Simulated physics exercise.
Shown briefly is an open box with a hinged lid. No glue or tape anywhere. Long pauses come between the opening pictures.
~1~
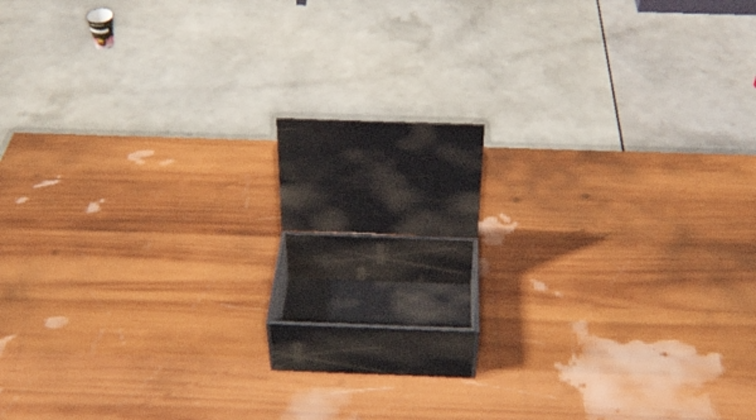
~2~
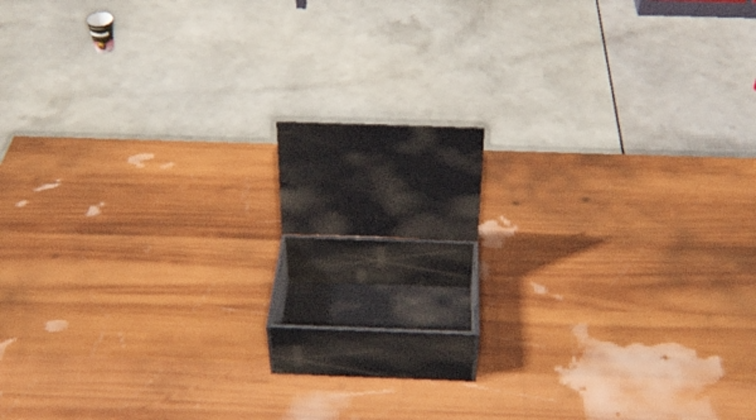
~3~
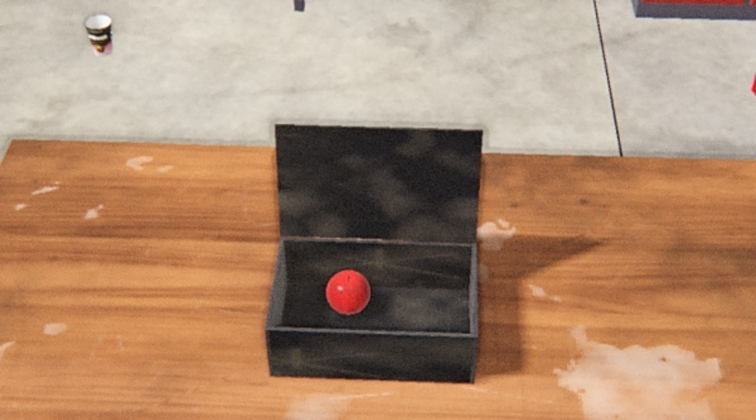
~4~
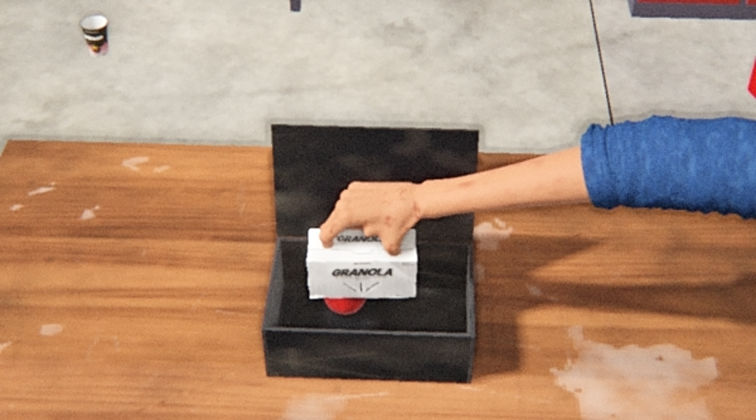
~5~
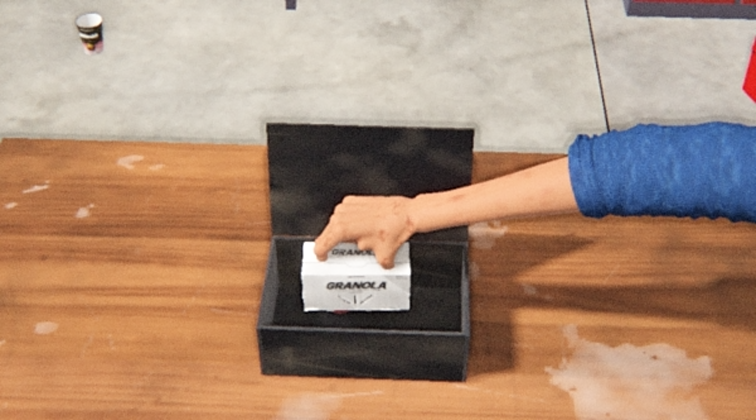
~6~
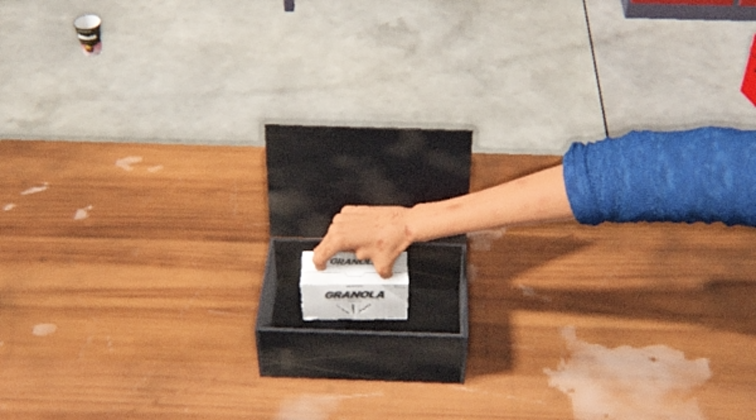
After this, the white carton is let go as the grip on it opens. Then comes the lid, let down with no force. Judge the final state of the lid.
The lid is fully down.
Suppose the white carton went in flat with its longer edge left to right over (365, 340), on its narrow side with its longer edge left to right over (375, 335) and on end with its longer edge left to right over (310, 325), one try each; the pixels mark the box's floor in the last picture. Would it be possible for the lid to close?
First, it sits on the rim; second, it closes; third, it will not close.
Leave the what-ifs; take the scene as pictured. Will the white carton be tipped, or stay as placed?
Simply put, the white carton remains unturned.
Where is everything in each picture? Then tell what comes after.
In the first picture, the last thing is not in view yet.
In the second picture, the last thing is not in view yet.
In the third picture, the last thing is not in view yet; red apple (348, 292).
In the fourth picture, still above its spot; white carton (363, 263).
In the fifth picture, still above its spot; white carton (357, 276).
In the sixth picture, put in, still held; white carton (355, 285).
Then, 0.40 s later than the last frame, white carton tilted by 17° near (342, 317); red apple moved a little.
Then, 1.40 s later than the last frame, lid 72° above the rim; white carton moved a little near (342, 317); red apple moved about its own width.
Then, 1.80 s later than the last frame, lid 41° above the rim; white carton moved a little near (342, 317); red apple moved about its own width.
Then, 2.10 s later than the last frame, lid 12° above the rim; white carton moved a little near (342, 317); red apple moved about its own width.
When it is over, lid shut; moved from the start, red apple and white carton. End places, in pixels of the last picture, white carton near (342, 317).
